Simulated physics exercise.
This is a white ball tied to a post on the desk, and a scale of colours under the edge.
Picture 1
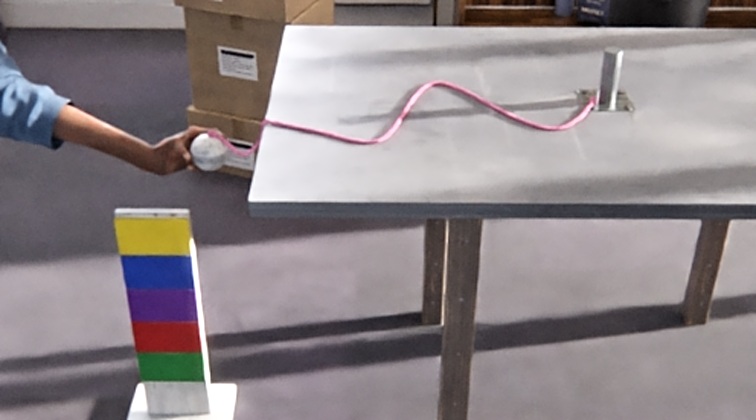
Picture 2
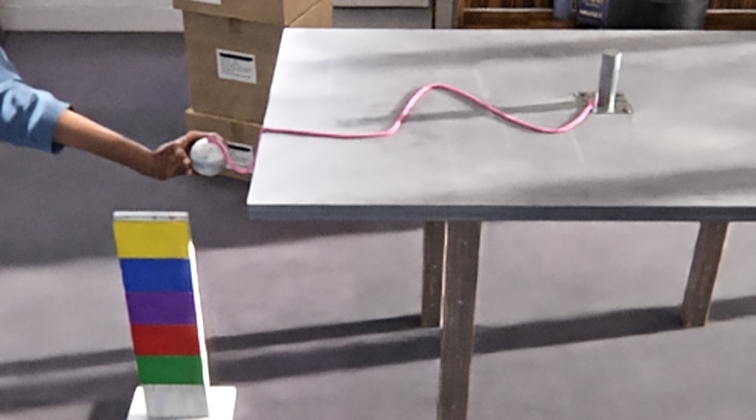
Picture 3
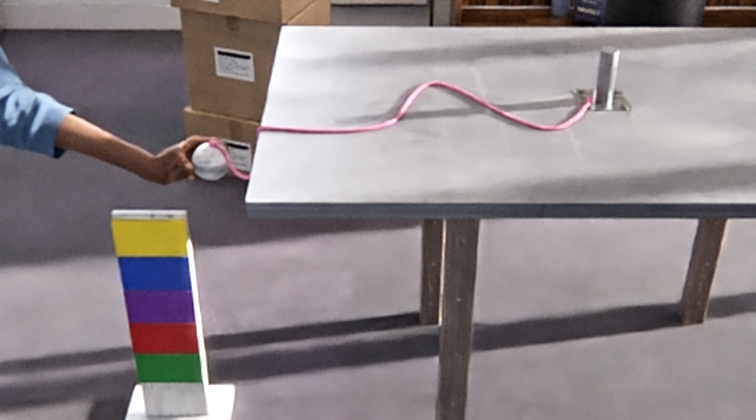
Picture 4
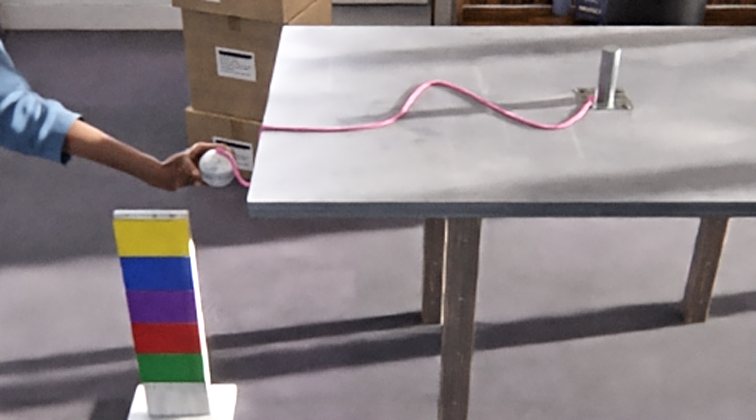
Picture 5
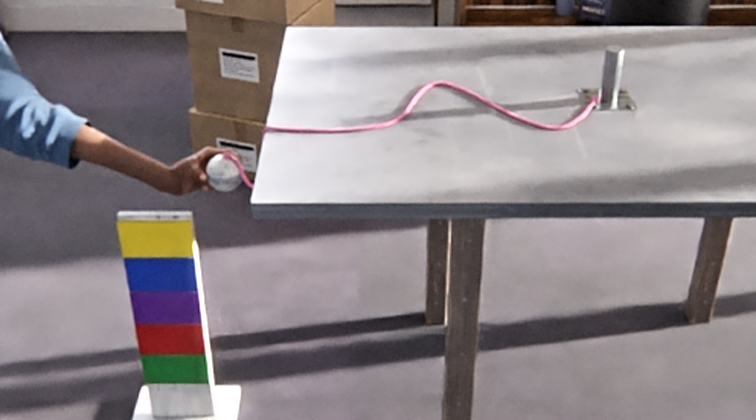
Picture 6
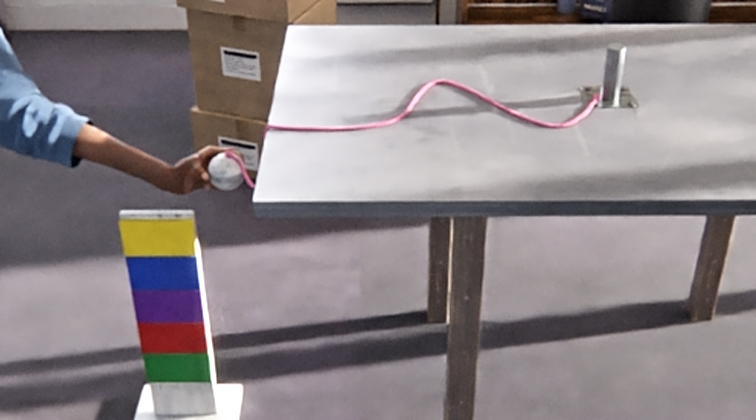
Beside a grey desk, a hand holding a white ball on a pink cord tied to a post, shifting slightly above coloured blocks.
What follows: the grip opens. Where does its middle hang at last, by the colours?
The red one.
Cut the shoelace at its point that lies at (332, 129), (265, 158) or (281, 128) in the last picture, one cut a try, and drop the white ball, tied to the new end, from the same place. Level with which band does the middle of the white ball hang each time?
Taking them in turn: None, it hangs higher; blue; yellow.
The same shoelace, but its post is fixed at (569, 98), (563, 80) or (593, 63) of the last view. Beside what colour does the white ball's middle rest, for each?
Try by try: Green; green; red.
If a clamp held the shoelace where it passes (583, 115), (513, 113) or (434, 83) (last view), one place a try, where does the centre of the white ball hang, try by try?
About (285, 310), (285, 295) and (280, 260).
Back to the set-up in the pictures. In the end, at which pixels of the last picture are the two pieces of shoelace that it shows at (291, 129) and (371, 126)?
At (276, 211), then (272, 147).
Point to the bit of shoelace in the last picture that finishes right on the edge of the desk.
Near (400, 117).
Early on, ball near (243, 297); level with purple.
Midway, ball near (305, 317); level with red.
Near the end, ball near (277, 336); level with red.
Finally, ball near (288, 333); level with red. The shoelace holds its middle at red.
